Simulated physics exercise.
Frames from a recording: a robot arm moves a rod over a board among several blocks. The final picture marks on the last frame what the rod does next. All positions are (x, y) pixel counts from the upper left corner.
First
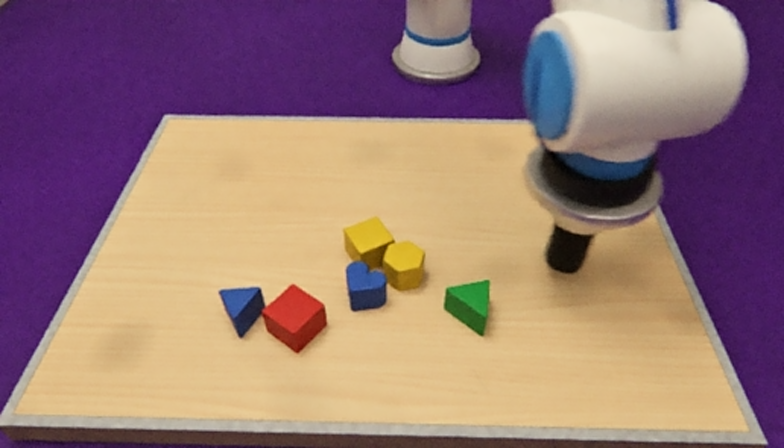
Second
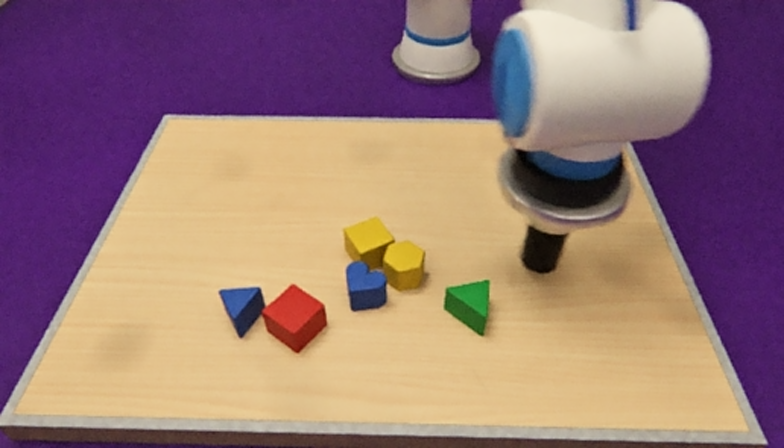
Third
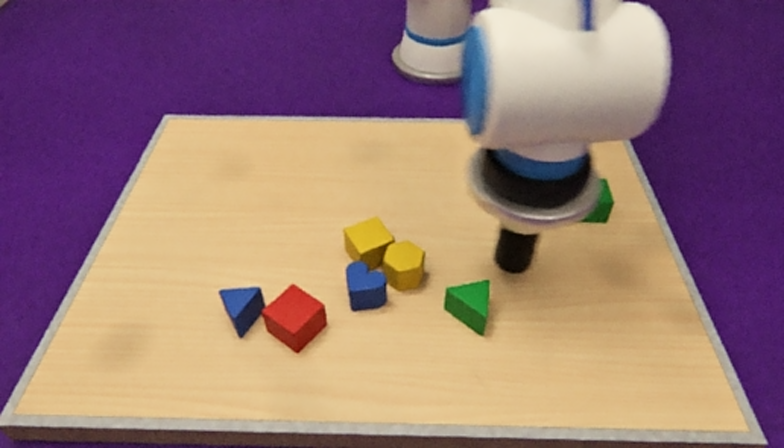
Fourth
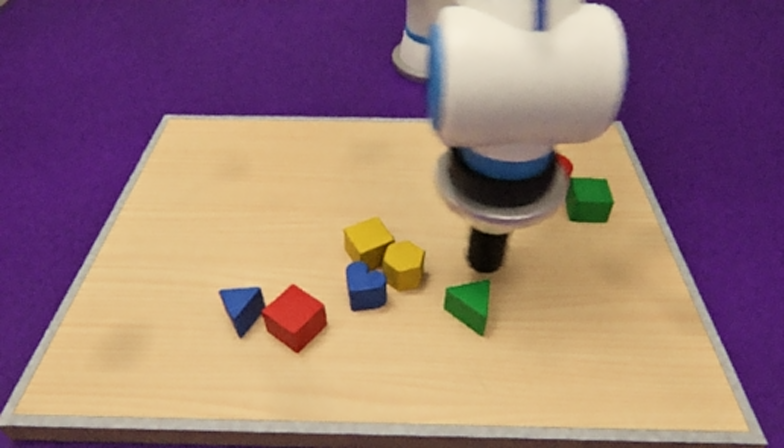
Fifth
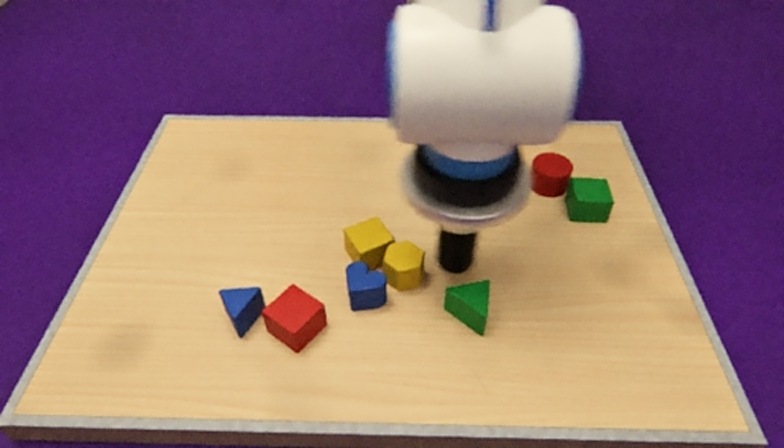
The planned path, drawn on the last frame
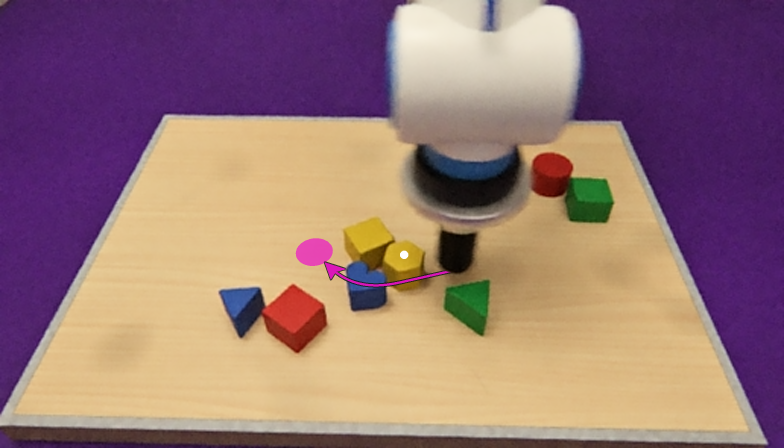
A robot arm sliding its black rod leftward above a wooden board toward yellow blocks, the coloured blocks all staying still.
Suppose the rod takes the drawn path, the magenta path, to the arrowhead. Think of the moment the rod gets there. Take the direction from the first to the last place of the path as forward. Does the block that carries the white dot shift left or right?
Picture yourself facing from the start of the path to its end: The block that carries the white dot moves off to your left.
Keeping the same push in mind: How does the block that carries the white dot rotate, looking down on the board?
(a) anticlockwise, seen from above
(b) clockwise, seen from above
My pick is a.
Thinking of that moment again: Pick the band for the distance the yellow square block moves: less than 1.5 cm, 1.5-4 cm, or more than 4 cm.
I'd go with 1.5 to 4 cm for this block.
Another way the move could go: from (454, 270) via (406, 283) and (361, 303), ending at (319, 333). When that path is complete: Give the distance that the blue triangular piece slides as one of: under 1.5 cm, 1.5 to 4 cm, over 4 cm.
It will fall in the lowest band, under 1.5 cm.
The line goes from (454, 270) by way of (402, 282) and (349, 280) to (314, 252); the dot is on the yellow six-sided block.
What follows on the original path. One third of the way, rod (402, 271); blue heart block (339, 287); yellow square block (366, 232); yellow six-sided block (363, 266), turned 15° anticlockwise.
Two thirds of the way, rod (348, 269); red square block (277, 320), turned 25° clockwise; blue heart block (318, 303), turned 30° anticlockwise; yellow square block (361, 230), turned 30° clockwise; yellow six-sided block (308, 273), turned 55° anticlockwise.
At the end, rod (313, 240); red square block (277, 320), turned 25° clockwise; blue heart block (318, 303), turned 30° anticlockwise; yellow square block (356, 223), turned 70° clockwise; yellow six-sided block (302, 273), turned 65° anticlockwise.
